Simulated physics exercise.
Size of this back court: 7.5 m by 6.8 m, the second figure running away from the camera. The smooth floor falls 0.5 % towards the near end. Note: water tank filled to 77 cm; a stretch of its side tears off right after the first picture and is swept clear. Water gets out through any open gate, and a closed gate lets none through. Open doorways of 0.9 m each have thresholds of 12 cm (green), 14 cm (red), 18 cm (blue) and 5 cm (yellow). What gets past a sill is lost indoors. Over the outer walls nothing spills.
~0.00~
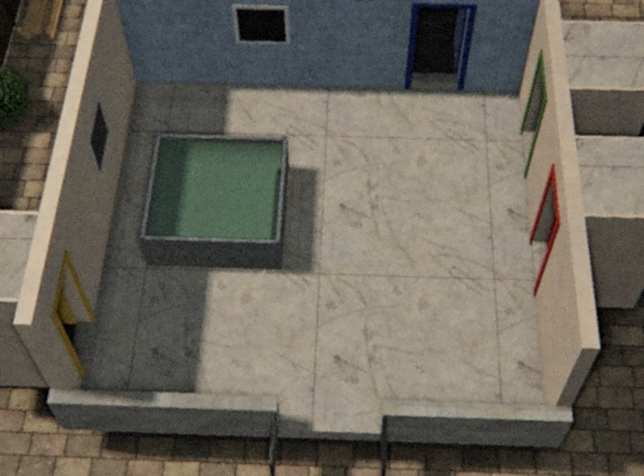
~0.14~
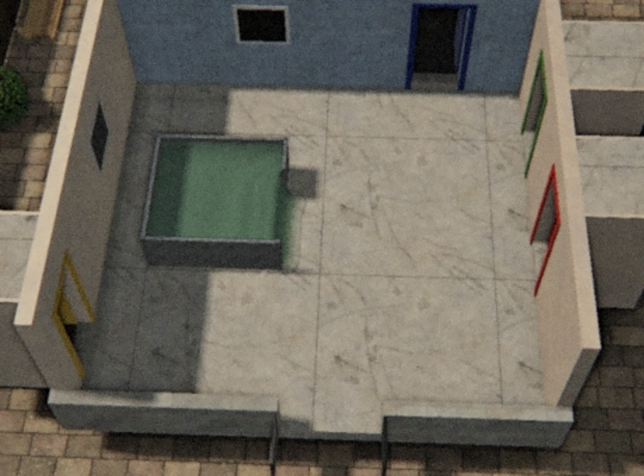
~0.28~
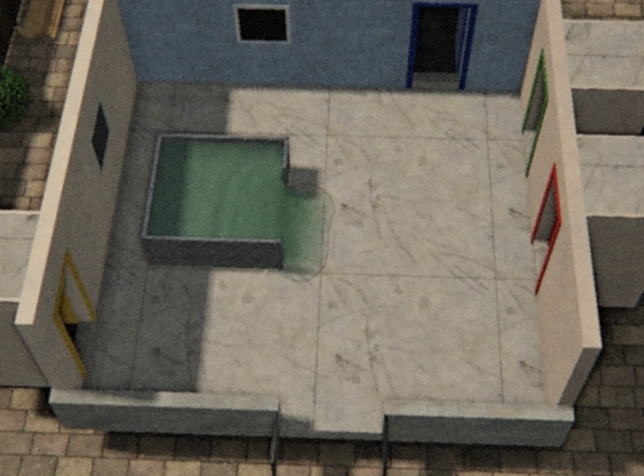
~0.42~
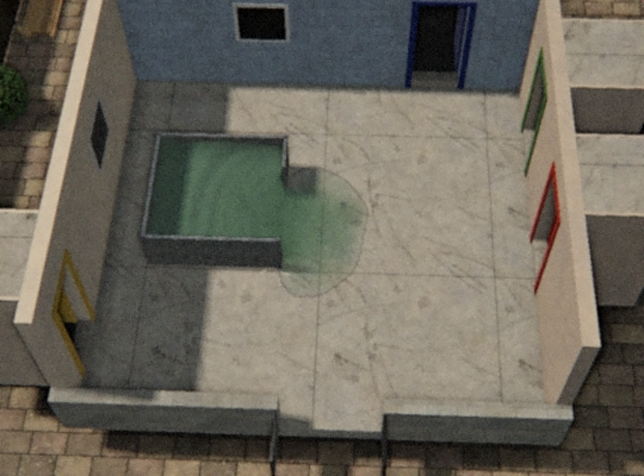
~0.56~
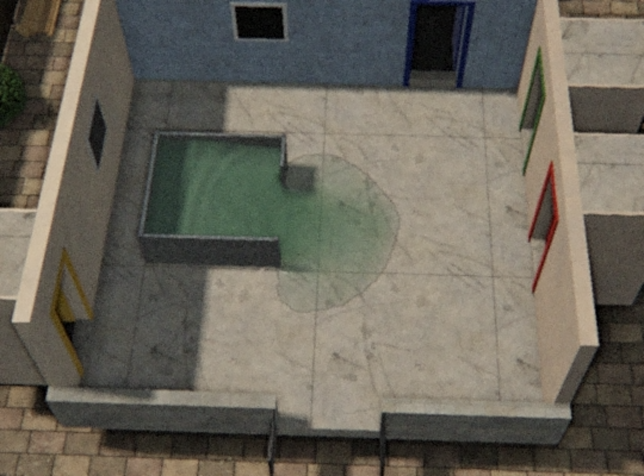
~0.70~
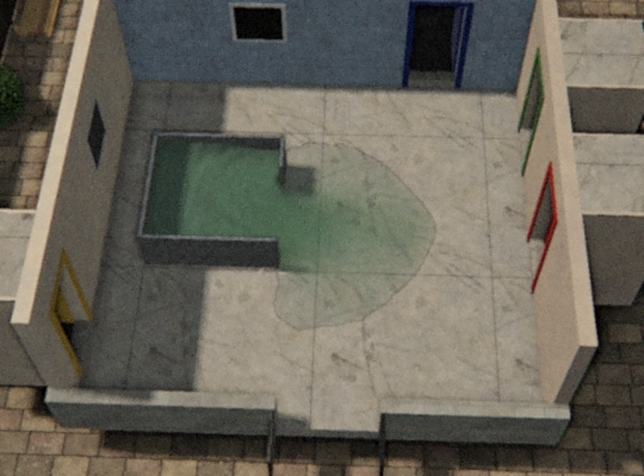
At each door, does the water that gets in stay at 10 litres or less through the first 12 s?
Outcome: Green door: Surplus; red door: Surplus; blue door: Short; yellow door: Surplus.
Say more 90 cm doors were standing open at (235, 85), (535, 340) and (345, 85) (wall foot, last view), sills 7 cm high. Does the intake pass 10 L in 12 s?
Taking them in order, the first gets too little, the second enough and the third too little.
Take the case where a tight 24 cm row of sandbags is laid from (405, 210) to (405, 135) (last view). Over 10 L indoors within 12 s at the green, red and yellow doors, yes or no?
Then: Green not over, red past it, yellow over.
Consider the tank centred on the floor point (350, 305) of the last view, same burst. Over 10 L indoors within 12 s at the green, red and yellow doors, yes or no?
So the green door keeps within it, the red door tops the limit and the yellow door tops the limit.
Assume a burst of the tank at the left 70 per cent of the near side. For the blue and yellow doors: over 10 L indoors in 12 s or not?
Then: Blue not over, yellow past it.
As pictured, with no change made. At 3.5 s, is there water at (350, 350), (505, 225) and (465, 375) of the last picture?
Soaked, soaked, soaked.
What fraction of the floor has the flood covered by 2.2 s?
Roughly 50 % of the floor is wet.
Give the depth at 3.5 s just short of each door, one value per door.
In centimetres - green: 17, red: 23, blue: 10, yellow: 0.
After 1.4 s water covers 35 % of the floor and is deepest (39 cm) near (289, 240); green door not reached, red door 21 cm at the sill, 6 L in, blue door not reached, yellow door not reached.
After 2.2 s water covers 50 % of the floor and is deepest (34 cm) near (528, 274); green door 21 cm at the sill, 4 L in, red door 31 cm at the sill, 76 L in, blue door 2 cm at the sill, 0 L in, yellow door not reached.
After 3.5 s water covers 50 % of the floor and is deepest (32 cm) near (540, 422); green door 17 cm at the sill, 38 L in, red door 23 cm at the sill, 167 L in, blue door 10 cm at the sill, 0 L in, yellow door not reached.
After 7.0 s water covers 90 % of the floor and is deepest (14 cm) near (540, 422); green door 12 cm at the sill, 51 L in, red door 12 cm at the sill, 191 L in, blue door 9 cm at the sill, 0 L in, yellow door not reached.
After 12.0 s water covers 100 % of the floor and is deepest (14 cm) near (139, 219); green door 6 cm at the sill, 52 L in, red door 8 cm at the sill, 192 L in, blue door 5 cm at the sill, 0 L in, yellow door 9 cm at the sill, 44 L in.
